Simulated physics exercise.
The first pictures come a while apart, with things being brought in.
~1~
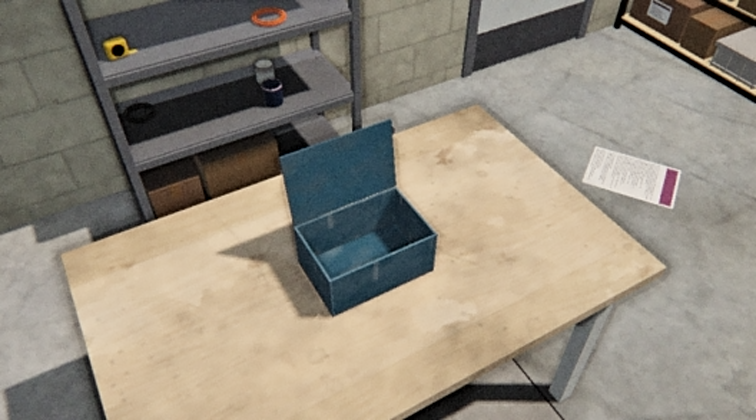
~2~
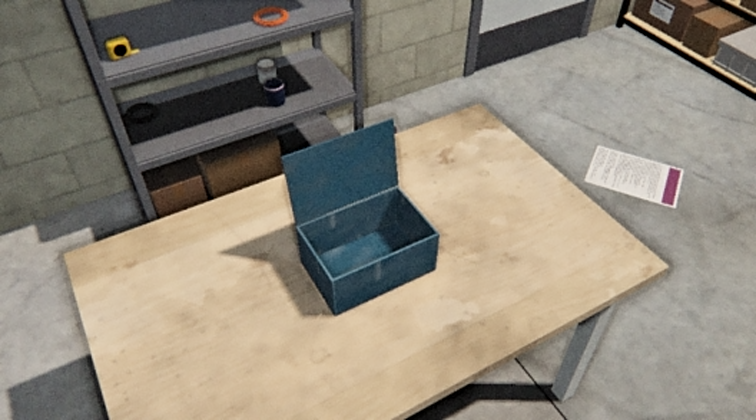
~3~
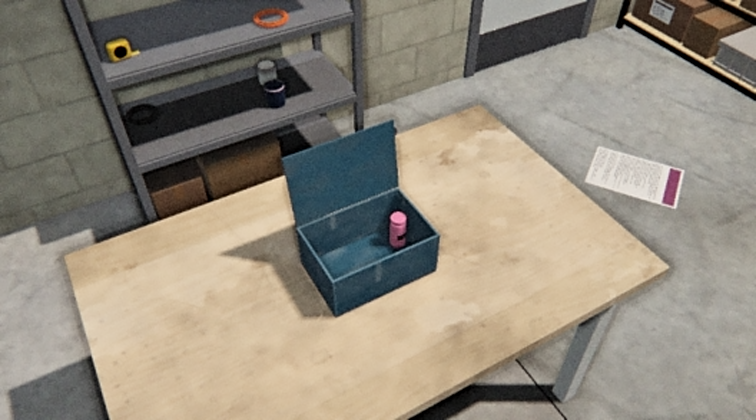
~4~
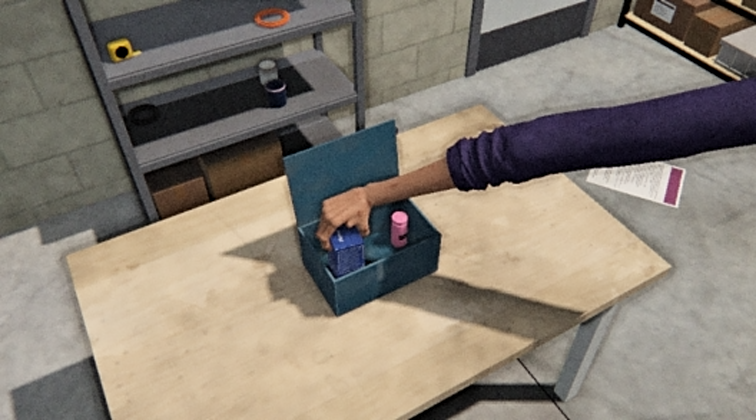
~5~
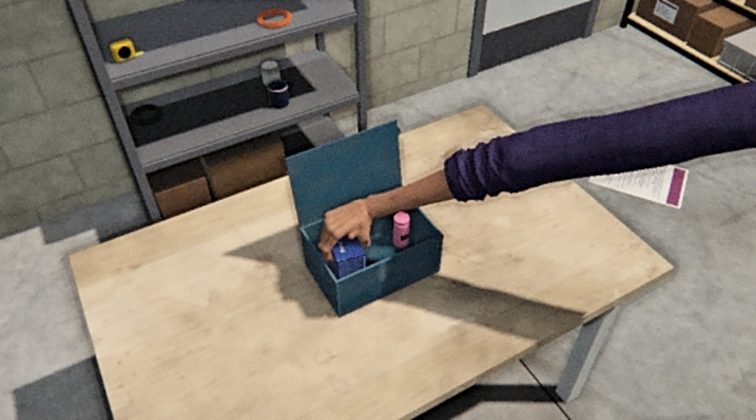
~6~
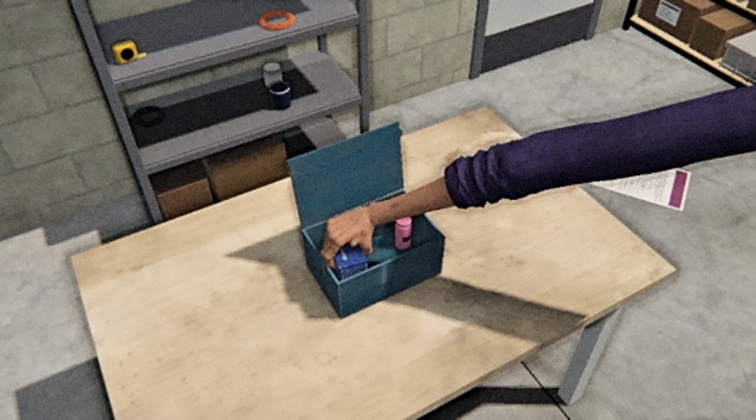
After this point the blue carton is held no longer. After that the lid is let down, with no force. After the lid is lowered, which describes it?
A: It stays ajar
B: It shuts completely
It stays ajar.
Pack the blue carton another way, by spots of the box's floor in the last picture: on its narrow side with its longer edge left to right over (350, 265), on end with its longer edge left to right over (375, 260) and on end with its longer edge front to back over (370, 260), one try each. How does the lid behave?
First, it shuts; second, it stays open; third, it stays open.
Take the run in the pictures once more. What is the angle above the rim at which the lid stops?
Around 10 degrees.
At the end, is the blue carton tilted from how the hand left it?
After all that, it keeps its set angle.
Then, 1.20 s later than the last frame, lid starting down.
Then, 1.70 s later than the last frame, lid 47° above the rim.
Then, 1.90 s later than the last frame, lid 25° above the rim.
When it is over, lid 9° above the rim; both as before. End places, in pixels of the last picture, blue carton near (349, 272).
